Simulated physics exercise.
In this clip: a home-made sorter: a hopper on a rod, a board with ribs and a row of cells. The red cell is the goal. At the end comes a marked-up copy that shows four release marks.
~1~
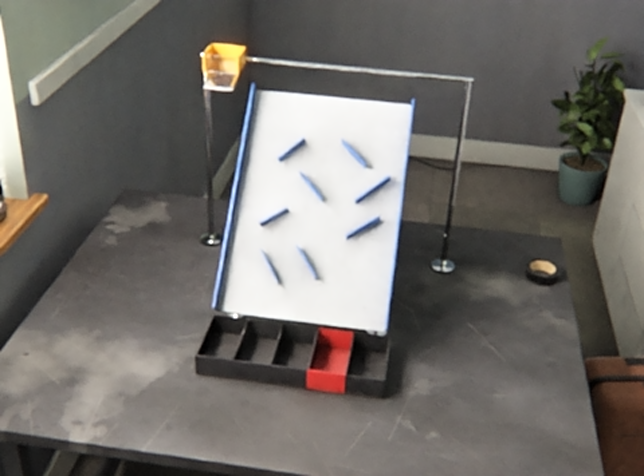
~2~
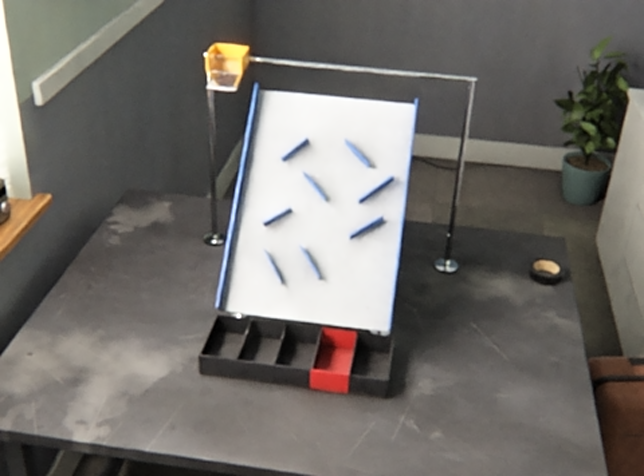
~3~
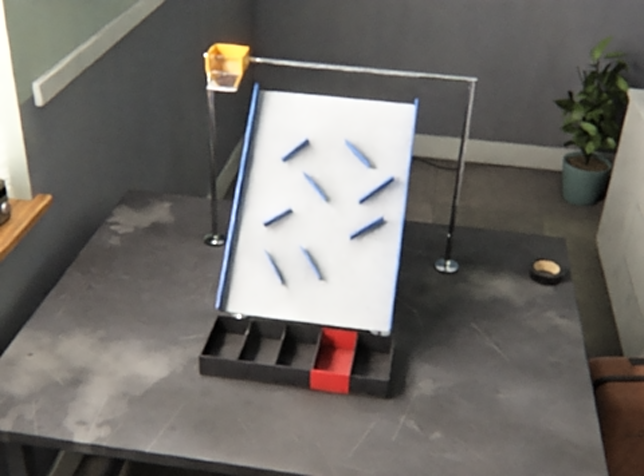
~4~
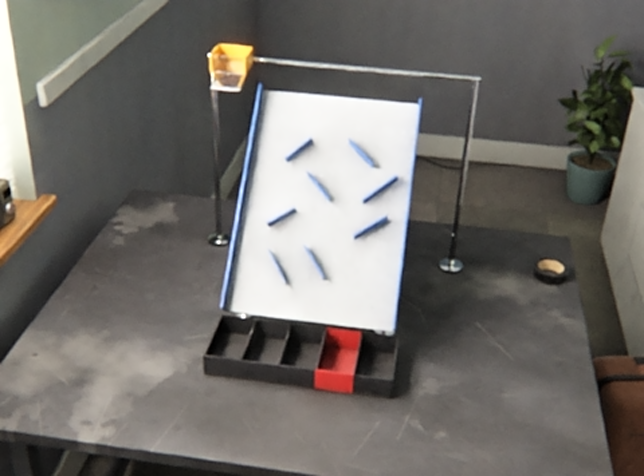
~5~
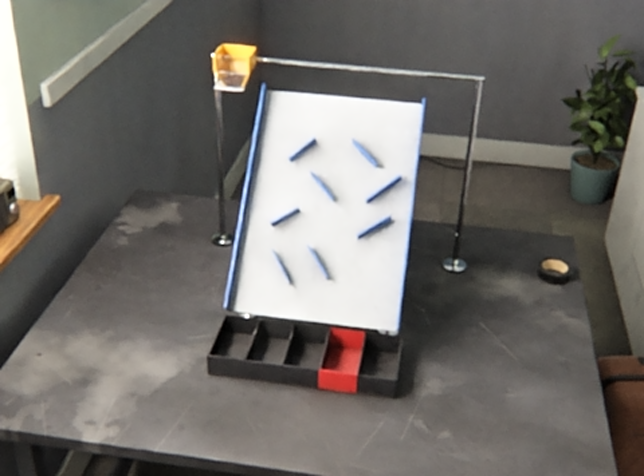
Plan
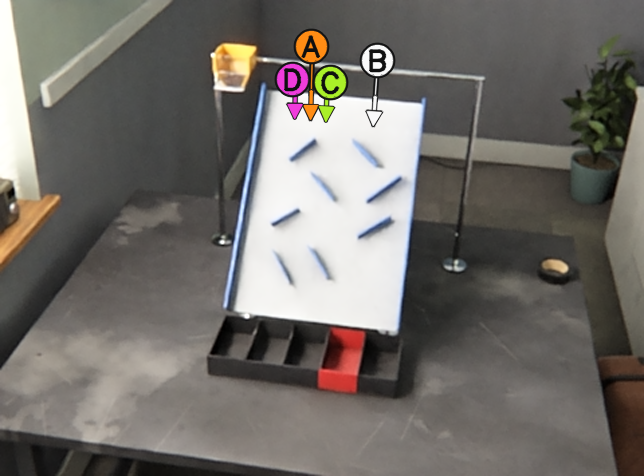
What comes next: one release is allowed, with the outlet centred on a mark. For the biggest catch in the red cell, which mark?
Go for B.
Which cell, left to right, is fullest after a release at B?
The fourth.
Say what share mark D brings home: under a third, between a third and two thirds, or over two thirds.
Mark D gives under a third.
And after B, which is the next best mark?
Mark C.
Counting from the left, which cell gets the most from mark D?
The first.
On the marked copy, mark A meets the board at (310, 114); mark B meets the board at (373, 120); mark C meets the board at (326, 116); mark D meets the board at (294, 113).
Choosing A, a small part in the red cell, most in other cells, a small part outside the box.
Choosing B, about two thirds in the red cell, about a third in other cells.
Choosing C, about a third in the red cell, about half in other cells, a stray few outside the box.
Choosing D, none in the red cell, nearly all in other cells.
